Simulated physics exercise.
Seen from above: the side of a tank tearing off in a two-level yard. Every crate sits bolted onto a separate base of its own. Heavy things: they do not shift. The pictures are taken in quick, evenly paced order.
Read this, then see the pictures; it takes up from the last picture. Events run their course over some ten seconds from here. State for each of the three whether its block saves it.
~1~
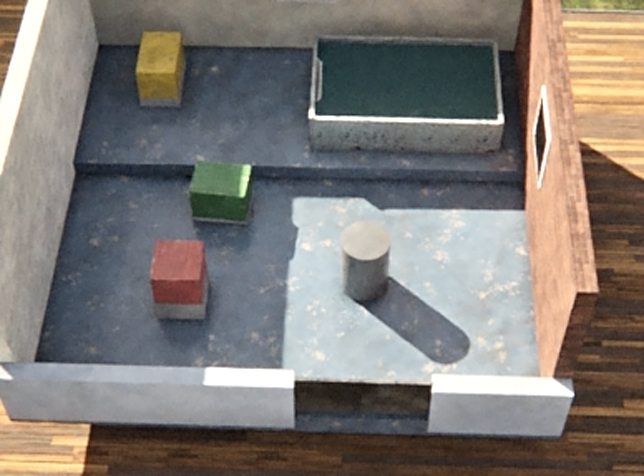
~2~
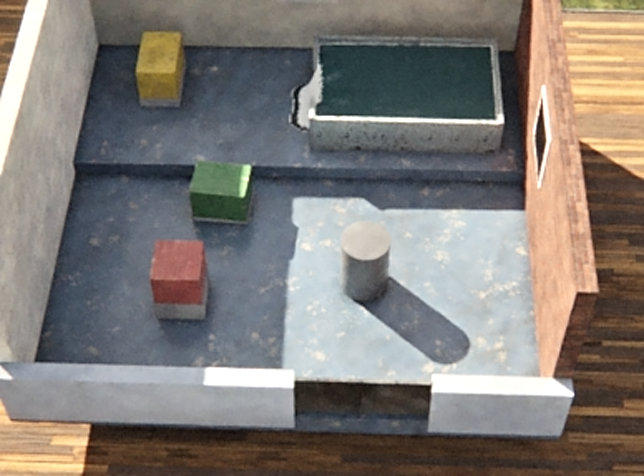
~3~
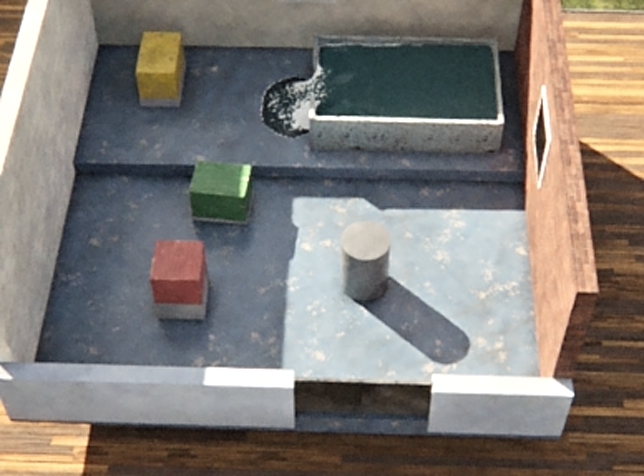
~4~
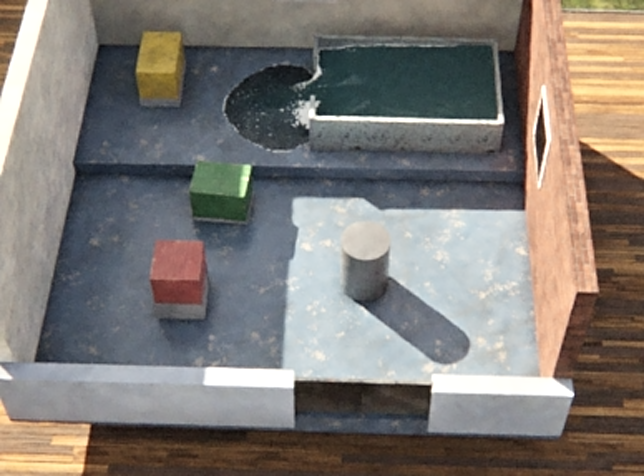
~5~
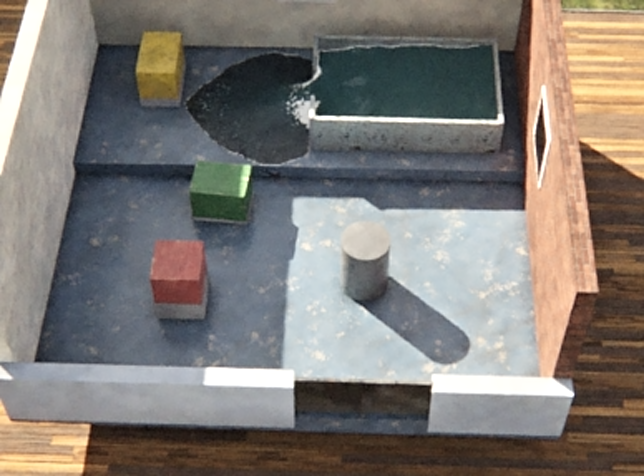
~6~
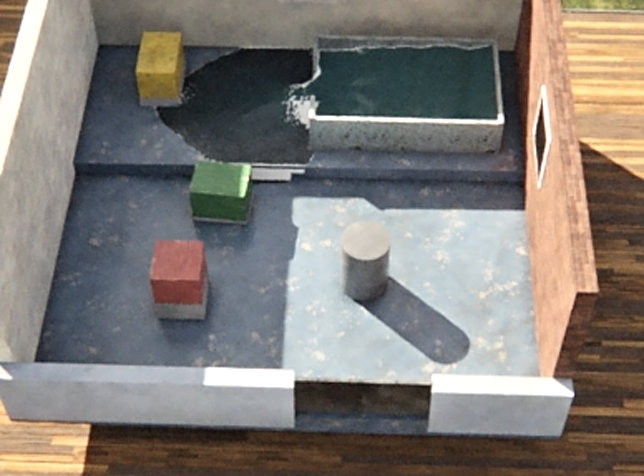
In the end the red crate is saved; the yellow crate is not saved; the green crate is not saved.
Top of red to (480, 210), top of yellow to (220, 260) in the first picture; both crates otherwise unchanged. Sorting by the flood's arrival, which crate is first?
Green one.
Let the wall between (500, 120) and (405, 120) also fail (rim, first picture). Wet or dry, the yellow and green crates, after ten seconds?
My reading: Yellow crate stays untouched, green crate gets drenched.
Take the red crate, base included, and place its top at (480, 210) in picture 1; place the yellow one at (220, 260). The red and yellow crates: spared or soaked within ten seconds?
Red crate stays dry, yellow crate escapes it.
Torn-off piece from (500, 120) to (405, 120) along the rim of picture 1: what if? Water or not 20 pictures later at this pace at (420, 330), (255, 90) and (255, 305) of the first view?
The first point is swamped, the second unwetted, the third swamped.
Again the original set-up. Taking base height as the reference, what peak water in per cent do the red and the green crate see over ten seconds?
50 %, then 190 %.
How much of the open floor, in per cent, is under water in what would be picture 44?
My guess is around 60 in a hundred.
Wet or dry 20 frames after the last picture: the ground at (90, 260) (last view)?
Answer: Flooding.
A moment on, water covers 20 % of the floor; the red crate not reached, the yellow crate water round its plinth, the green crate water round its plinth.
Next, water covers 25 % of the floor; the red crate not reached, the yellow crate water round its plinth, the green crate water round its plinth.
Then, water covers 40 % of the floor; the red crate water round its plinth, the yellow crate water round its plinth, the green crate water round its plinth.
Later, water covers 60 % of the floor; the red crate water round its plinth, the yellow crate water round its plinth, the green crate water round its plinth.
In the end, water covers 90 % of the floor; the red crate stayed above the water, the yellow crate was topped, the green crate was topped.
